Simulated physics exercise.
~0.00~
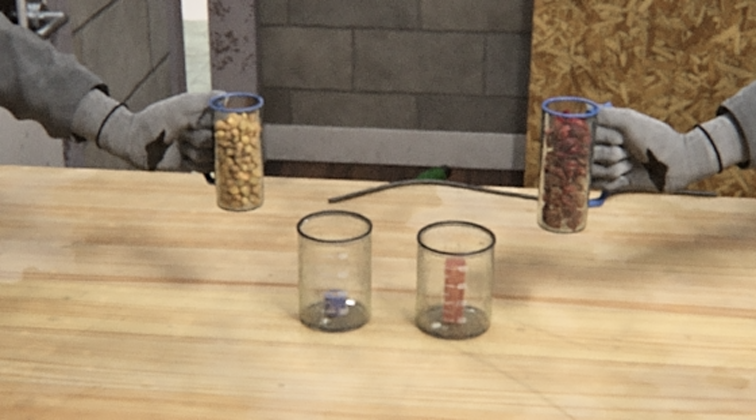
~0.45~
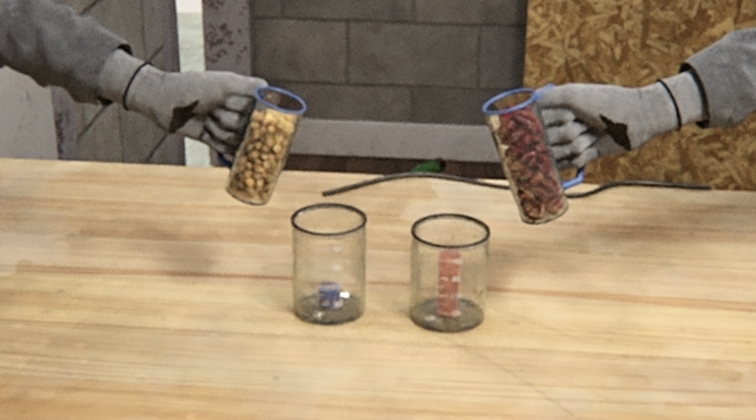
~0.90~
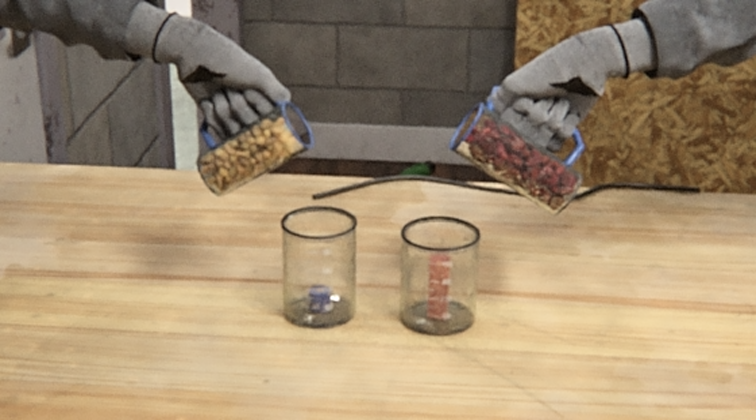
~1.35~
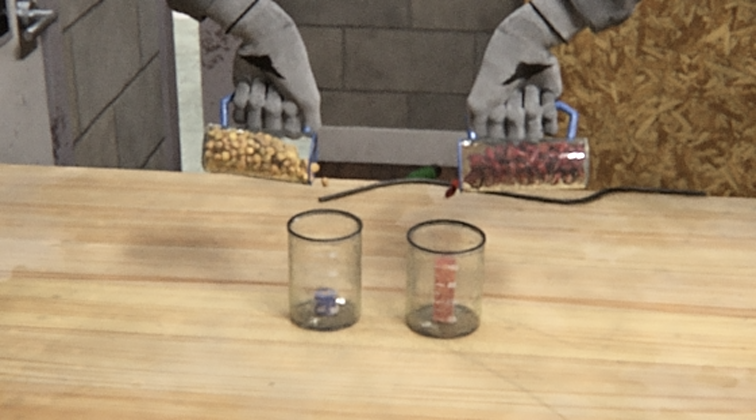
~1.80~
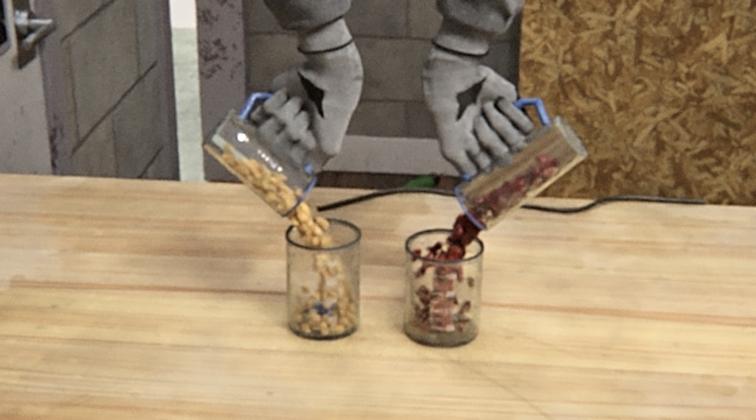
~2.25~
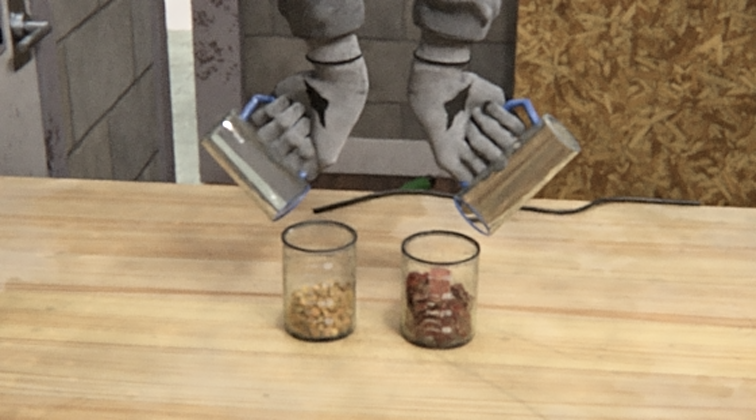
Two gloved hands tip chickpeas and red beans into beakers, burying only the blue thing.
